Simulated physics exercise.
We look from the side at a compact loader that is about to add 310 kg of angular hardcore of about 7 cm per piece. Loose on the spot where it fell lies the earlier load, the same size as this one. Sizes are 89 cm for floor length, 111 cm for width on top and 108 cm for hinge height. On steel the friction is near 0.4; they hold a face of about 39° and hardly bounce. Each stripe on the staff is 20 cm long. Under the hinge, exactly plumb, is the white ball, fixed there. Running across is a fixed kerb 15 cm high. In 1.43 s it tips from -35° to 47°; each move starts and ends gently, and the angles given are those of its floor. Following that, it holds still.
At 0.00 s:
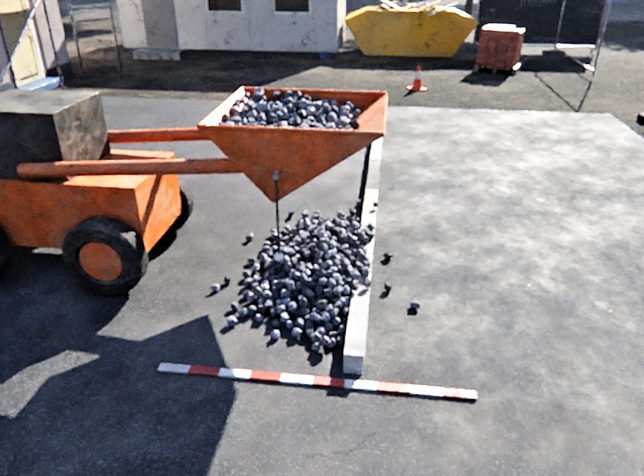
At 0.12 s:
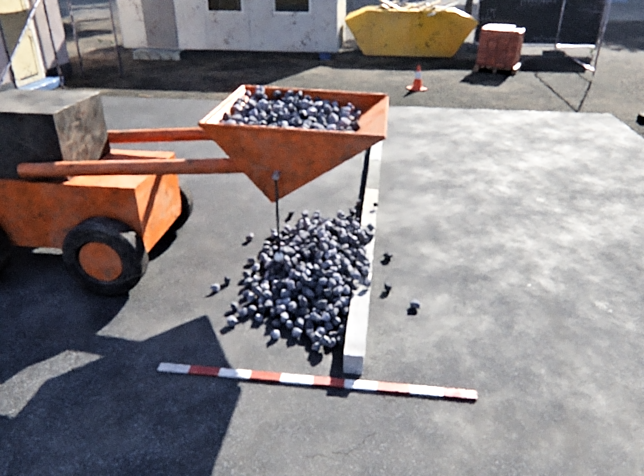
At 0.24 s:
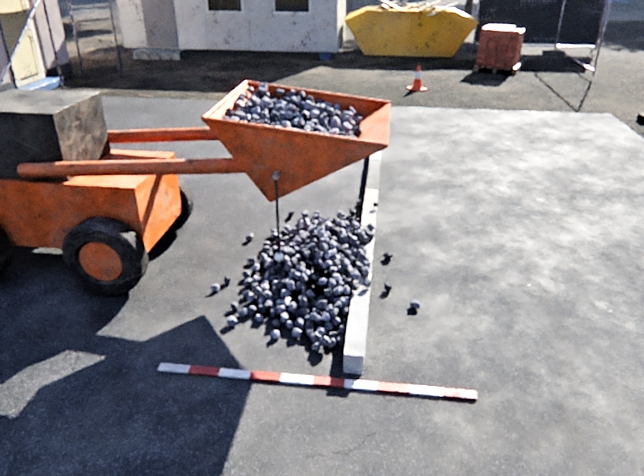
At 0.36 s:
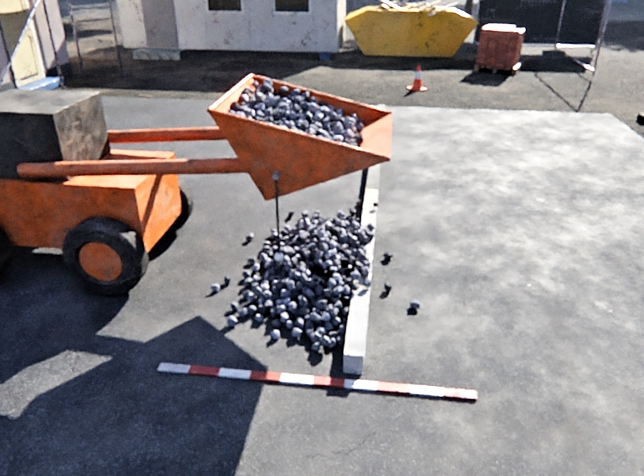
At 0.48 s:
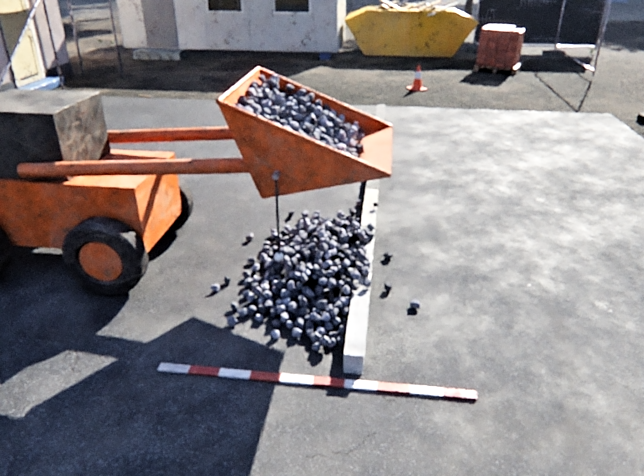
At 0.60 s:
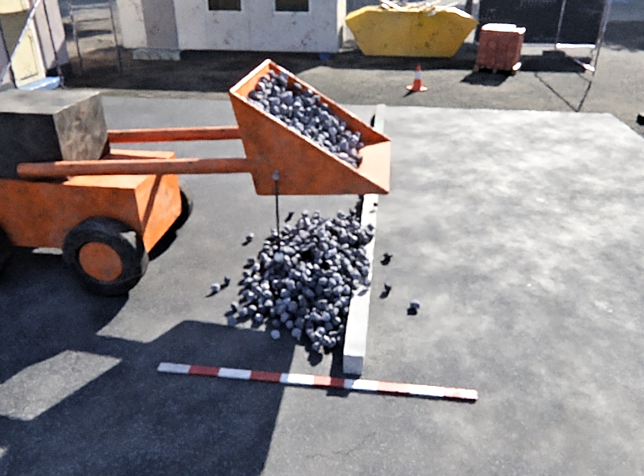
On a paved yard, an orange loader slowly tilting its stone-filled bucket forward above a pile of dark stones beside a kerb.
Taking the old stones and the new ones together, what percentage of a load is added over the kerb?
About 78 per cent.
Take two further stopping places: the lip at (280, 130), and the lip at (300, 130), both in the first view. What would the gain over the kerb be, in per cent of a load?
I'd say close to 0 per cent for one and close to 5 per cent for the other, in that order.
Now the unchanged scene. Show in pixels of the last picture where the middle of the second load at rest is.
Middle: Approx. (398, 267) px.
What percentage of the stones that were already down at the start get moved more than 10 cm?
Some 0 percent, give or take.
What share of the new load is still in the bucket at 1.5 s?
Roughly 35 per cent remains inside.
After 1.1 s the floor is at 34°; in per cent of one load, 99 in the bucket, 100 on this side of the kerb, 0 over the kerb; the foremost stones are at (379, 255).
After 1.5 s the floor is at 47°; in per cent of one load, 35 in the bucket, 134 on this side of the kerb, 32 over the kerb; the foremost stones are at (422, 253).
After 1.9 s the floor is at 47°; in per cent of one load, 2 in the bucket, 126 on this side of the kerb, 72 over the kerb; the foremost stones are at (484, 264).
After 4.4 s the floor is at 47°; in per cent of one load, 0 in the bucket, 121 on this side of the kerb, 79 over the kerb; the foremost stones are at (539, 290). Net gain over the kerb, 78.
